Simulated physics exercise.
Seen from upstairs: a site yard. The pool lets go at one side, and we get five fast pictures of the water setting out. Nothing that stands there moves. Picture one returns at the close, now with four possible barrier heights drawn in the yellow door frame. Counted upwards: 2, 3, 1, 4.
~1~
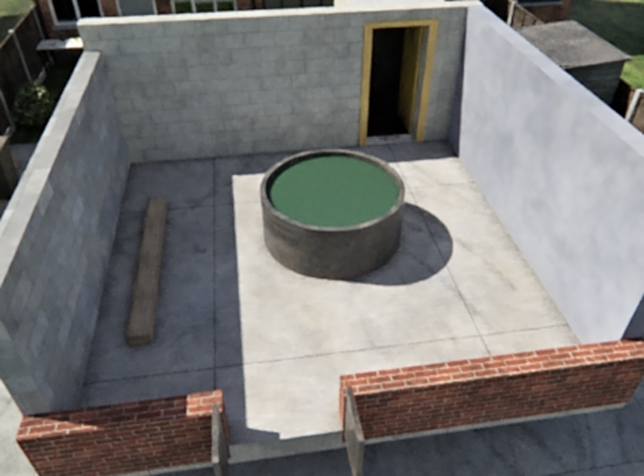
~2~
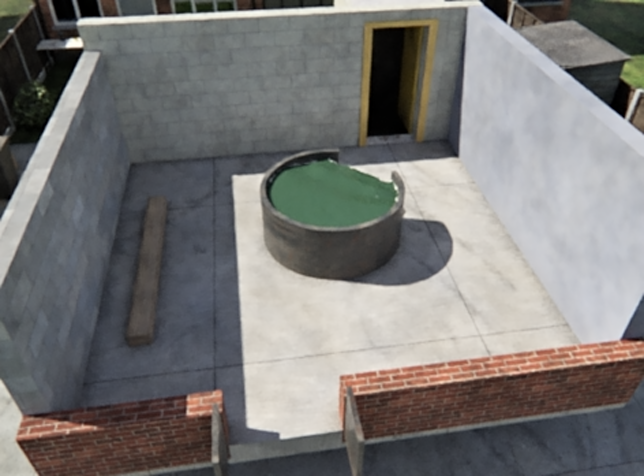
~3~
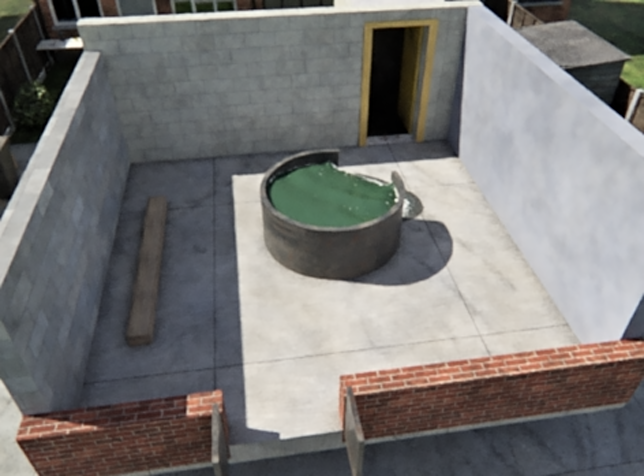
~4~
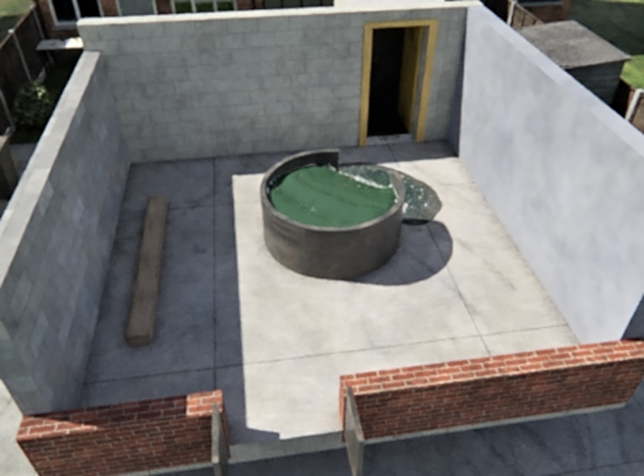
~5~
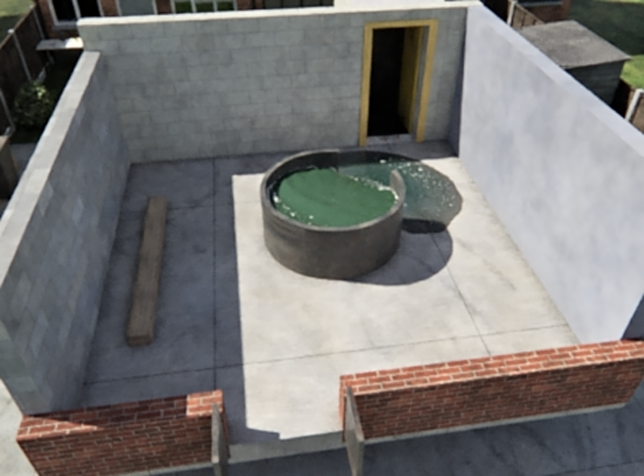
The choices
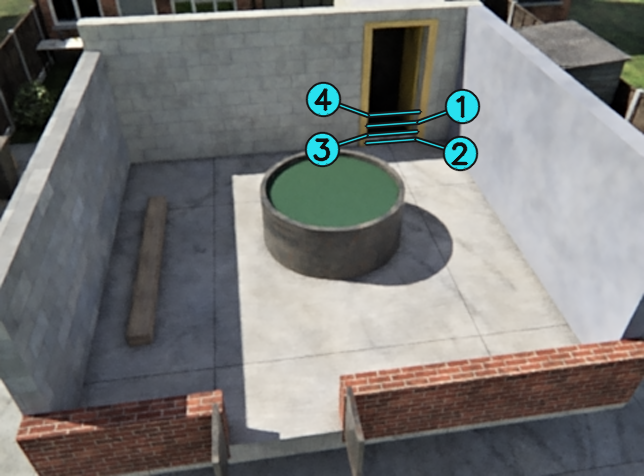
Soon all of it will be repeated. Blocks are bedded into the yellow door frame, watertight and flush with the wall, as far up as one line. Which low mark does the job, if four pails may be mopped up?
I would pick line 1.
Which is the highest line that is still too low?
That is line 3.
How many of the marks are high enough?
Two.
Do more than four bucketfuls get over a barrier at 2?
Yes.
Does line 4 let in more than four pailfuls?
No, not at all.
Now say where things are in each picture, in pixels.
Water in the pool at rest, its middle at (332, 191); foot of the yellow doorway at (391, 143); open gate at (281, 379).
Water covers 1 % of the ground, its front hidden from here.
Water covers 4 % of the ground and shows as far out as (413, 200).
Water covers 7 % of the ground and shows as far out as (420, 183).
Water covers 13 % of the ground and shows as far out as (444, 177).
On the marked copy, 1 at (392, 124); 2 at (391, 141); 3 at (392, 133); 4 at (393, 113); from the bottom up 2, 3, 1, 4.
For line 1, a splash gets over, under a bucket.
For line 2, dozens of bucketfuls pour in.
For line 3, about 9 bucketfuls get in.
For line 4, nothing gets over.
